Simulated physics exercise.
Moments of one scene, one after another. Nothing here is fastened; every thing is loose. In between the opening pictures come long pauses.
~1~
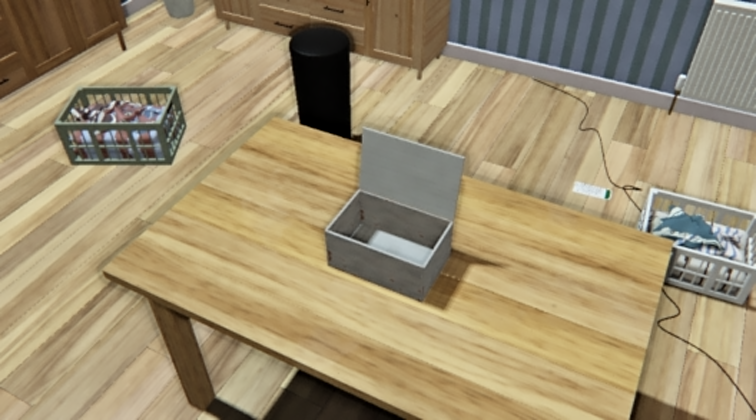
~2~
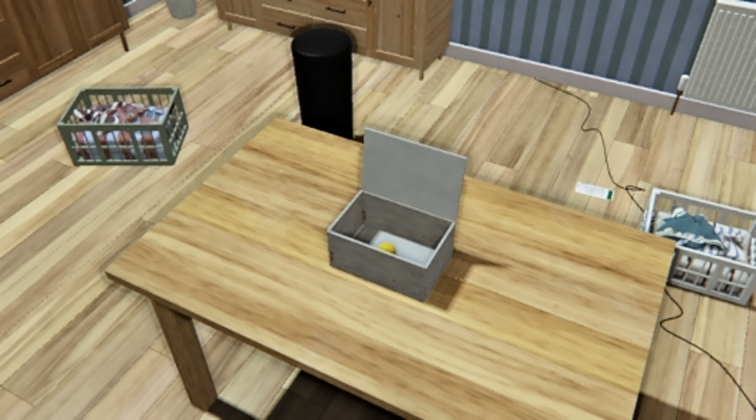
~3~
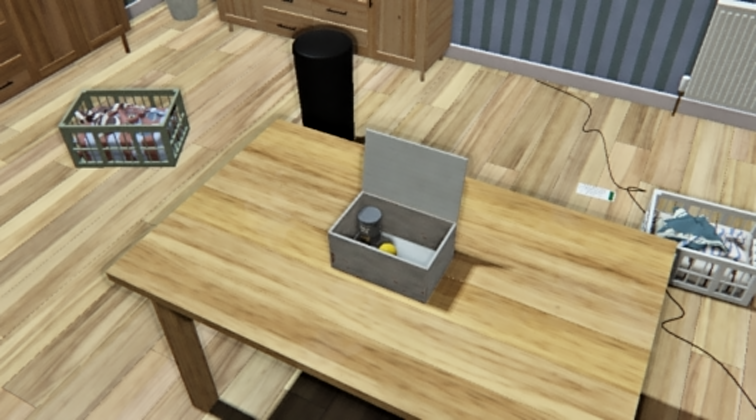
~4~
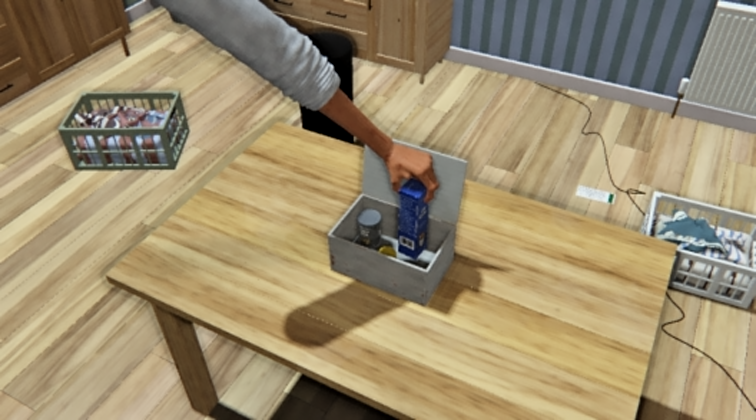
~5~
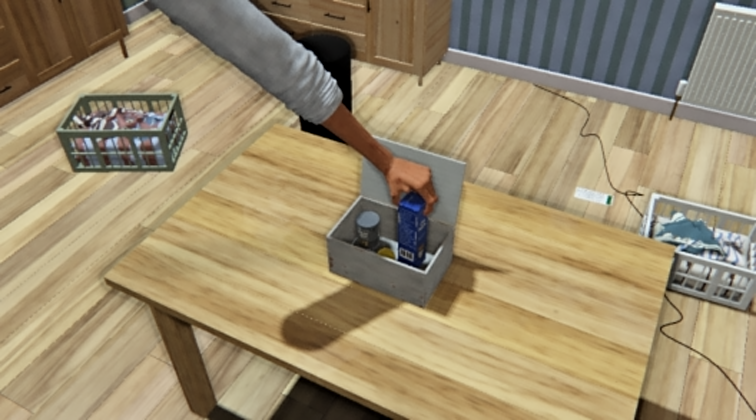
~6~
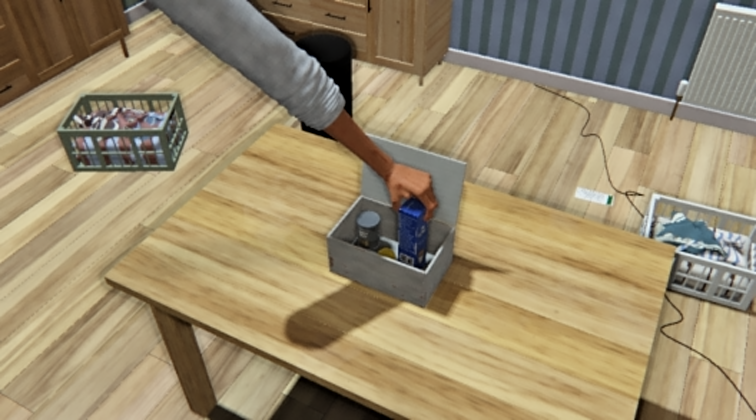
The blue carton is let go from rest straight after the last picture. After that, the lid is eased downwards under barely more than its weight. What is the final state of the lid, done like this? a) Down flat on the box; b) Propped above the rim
Propped above the rim.
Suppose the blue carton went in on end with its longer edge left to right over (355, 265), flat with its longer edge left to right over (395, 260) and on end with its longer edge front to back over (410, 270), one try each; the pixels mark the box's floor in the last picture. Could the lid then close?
So, one: It remains raised; two: It drops fully; three: It remains raised.
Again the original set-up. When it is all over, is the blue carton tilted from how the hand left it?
At the finish it holds its orientation.
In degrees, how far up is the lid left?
Roughly 65°.
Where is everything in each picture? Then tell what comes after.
In the first picture, the last thing is not in view yet.
In the second picture, the last thing is not in view yet.
In the third picture, the last thing is not in view yet.
In the fourth picture, on its way; blue carton (413, 220).
In the fifth picture, on its way; blue carton (413, 232).
In the sixth picture, put in, still held; blue carton (413, 238).
Then, 0.90 s on from there, lid starting down.
Then, 1.10 s on from there, blue carton resting near (413, 238).
Then, 1.30 s on from there, lid 78° above the rim.
Then, 1.50 s on from there, lid 67° above the rim.
In the end, lid 67° above the rim; all 3 unmoved. At the end, from the last picture's camera, blue carton near (413, 238).
